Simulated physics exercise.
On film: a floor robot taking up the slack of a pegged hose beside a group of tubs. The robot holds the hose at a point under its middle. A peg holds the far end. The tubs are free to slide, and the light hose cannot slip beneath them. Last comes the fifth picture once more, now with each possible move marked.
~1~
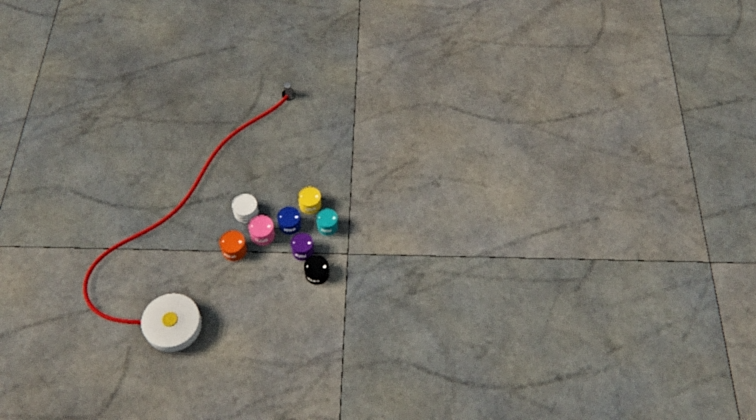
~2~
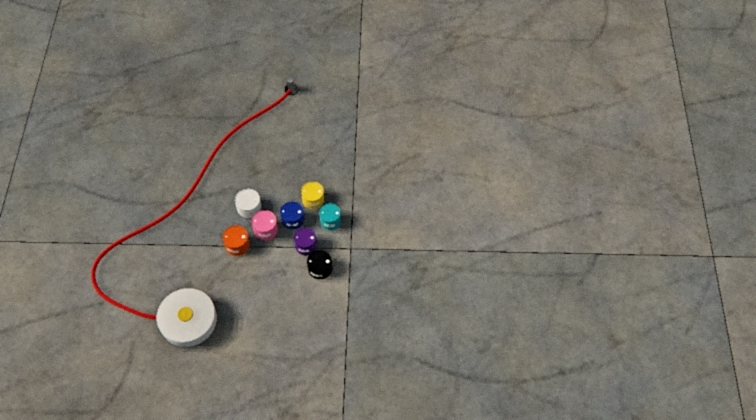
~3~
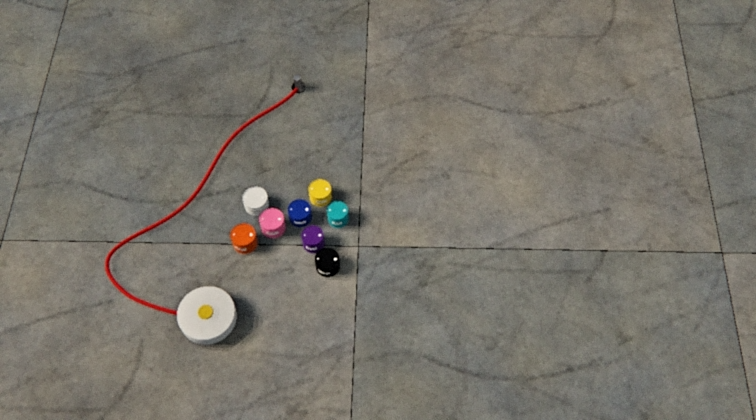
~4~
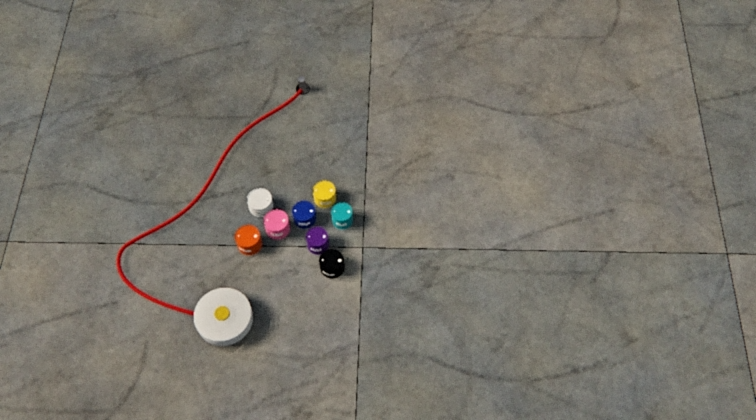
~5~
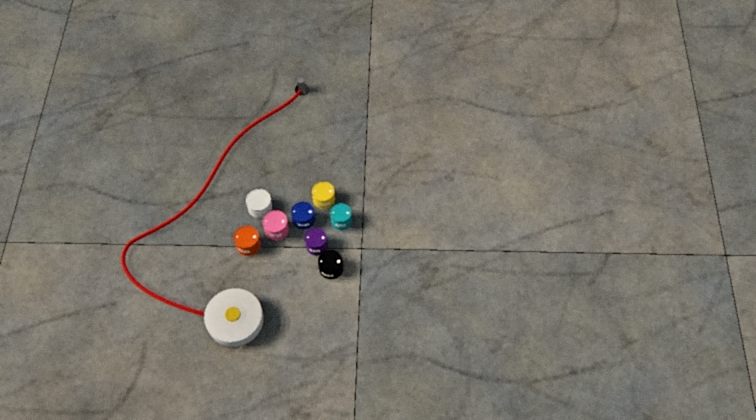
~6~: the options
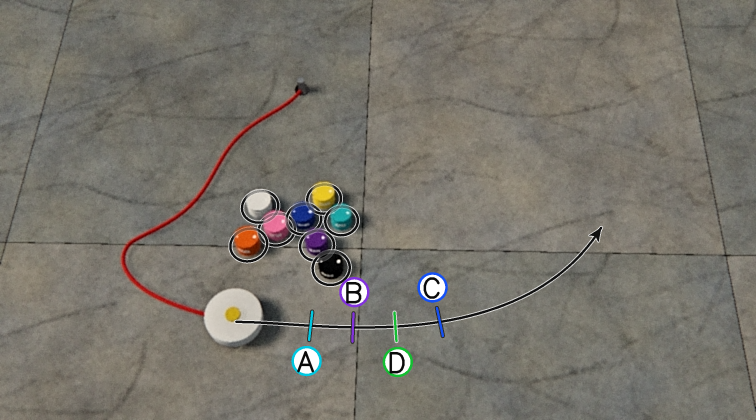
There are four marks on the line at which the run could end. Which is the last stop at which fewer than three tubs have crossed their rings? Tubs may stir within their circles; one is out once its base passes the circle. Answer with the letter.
No farther than C.
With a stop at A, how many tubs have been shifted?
By then, none.
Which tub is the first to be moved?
The orange one.
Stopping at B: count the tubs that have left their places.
The count is none.
On the copy, A at (311, 326); B at (353, 327); C at (440, 322); D at (395, 327); the route from (236, 322) via (442, 322) to (601, 228).
On C. First, robot (305, 322).
Then, robot (379, 323).
Finally, robot (440, 318); orange tub (254, 238); one over the rings.
By contrast, A is within the limit but short; B is within the limit but short; D is within the limit but short.
